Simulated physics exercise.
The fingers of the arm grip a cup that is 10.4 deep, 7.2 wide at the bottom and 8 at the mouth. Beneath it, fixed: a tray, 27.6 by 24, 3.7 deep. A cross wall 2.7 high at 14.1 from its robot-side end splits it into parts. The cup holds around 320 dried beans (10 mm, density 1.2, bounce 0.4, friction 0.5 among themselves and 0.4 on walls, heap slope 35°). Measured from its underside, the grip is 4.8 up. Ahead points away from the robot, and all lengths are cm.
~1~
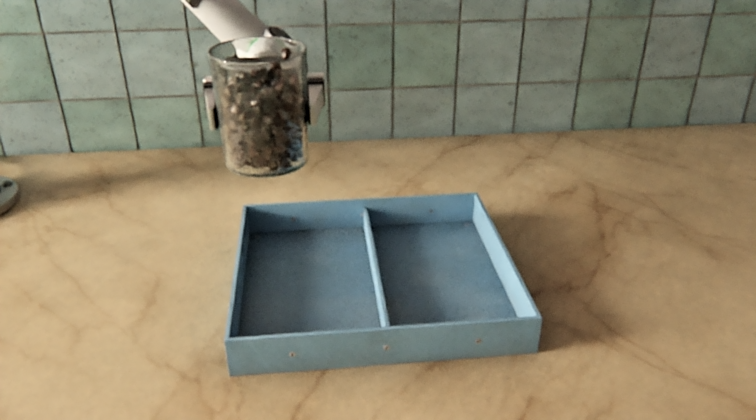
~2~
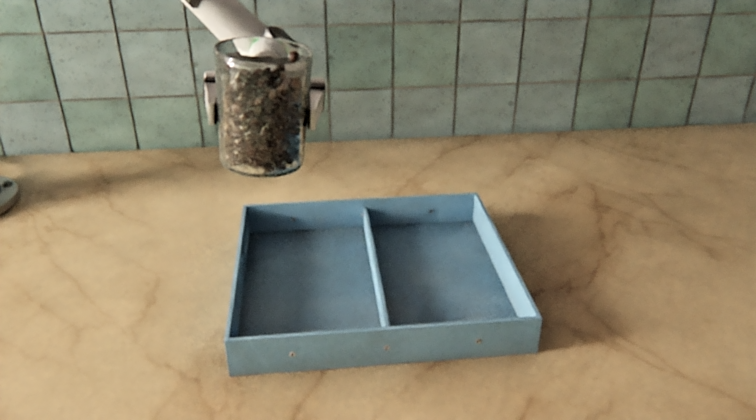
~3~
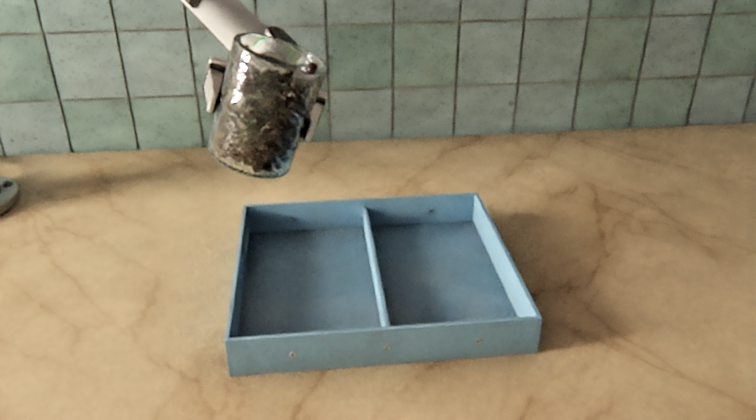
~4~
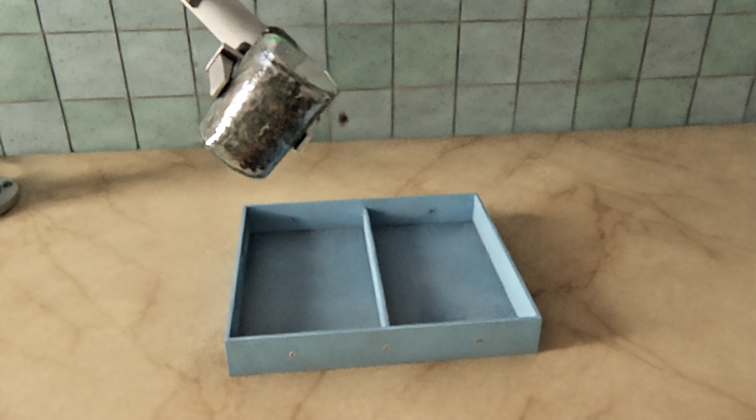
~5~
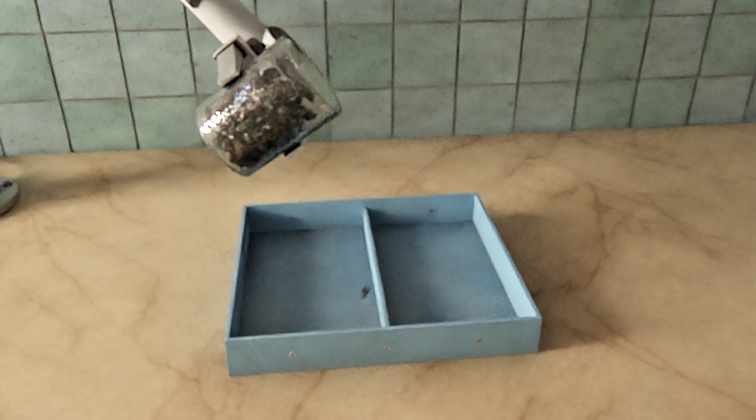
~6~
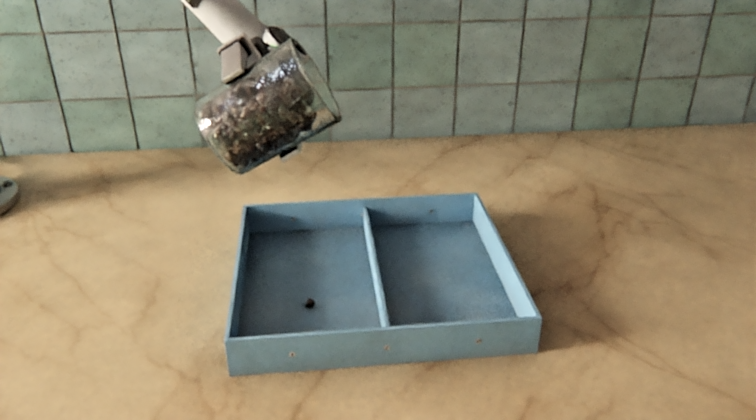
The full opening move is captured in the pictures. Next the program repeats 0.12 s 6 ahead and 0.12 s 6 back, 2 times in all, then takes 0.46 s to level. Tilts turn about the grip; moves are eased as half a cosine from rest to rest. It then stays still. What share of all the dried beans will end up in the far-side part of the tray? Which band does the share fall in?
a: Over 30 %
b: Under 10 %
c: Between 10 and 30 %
Option c: Between 10 and 30 %.
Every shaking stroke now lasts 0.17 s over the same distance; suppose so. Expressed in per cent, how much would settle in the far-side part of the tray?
Roughly 5 percent would.
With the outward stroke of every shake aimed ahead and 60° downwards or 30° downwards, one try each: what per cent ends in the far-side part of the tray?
5 and 5 %.
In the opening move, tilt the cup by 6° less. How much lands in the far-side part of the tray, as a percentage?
Estimate: Close to 10 in a hundred.
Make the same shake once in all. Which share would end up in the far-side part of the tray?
About 15 %.
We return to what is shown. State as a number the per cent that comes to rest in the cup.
My estimate would be some 70 percent.
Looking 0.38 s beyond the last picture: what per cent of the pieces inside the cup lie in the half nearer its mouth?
That share comes to roughly 40 percent.
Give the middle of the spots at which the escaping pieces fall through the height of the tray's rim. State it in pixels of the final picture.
Around (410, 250).
Then, 0.38 s after the last picture, tilted 60° forward, highest piece 22 above the table; 258 in the cup, 35 in the far-side part, 9 in the robot-side part, 2 on the table or floor, 11 in flight or on a rim.
Then, 0.75 s after the last picture, tilted 22° forward, highest piece 24 above the table; 215 in the cup, 62 in the far-side part, 27 in the robot-side part, 10 on the table or floor, 1 in flight or on a rim.
Then, 1.14 s after the last picture, level, highest piece 25 above the table; 215 in the cup, 62 in the far-side part, 28 in the robot-side part, 10 on the table or floor.
Then, 2.19 s after the last picture, level, highest piece 25 above the table; 215 in the cup, 62 in the far-side part, 28 in the robot-side part, 10 on the table or floor.
Final count, 215 in the cup, 62 in the far-side part, 28 in the robot-side part, 10 on the table or floor. That is 20 % in the far-side part of the tray.
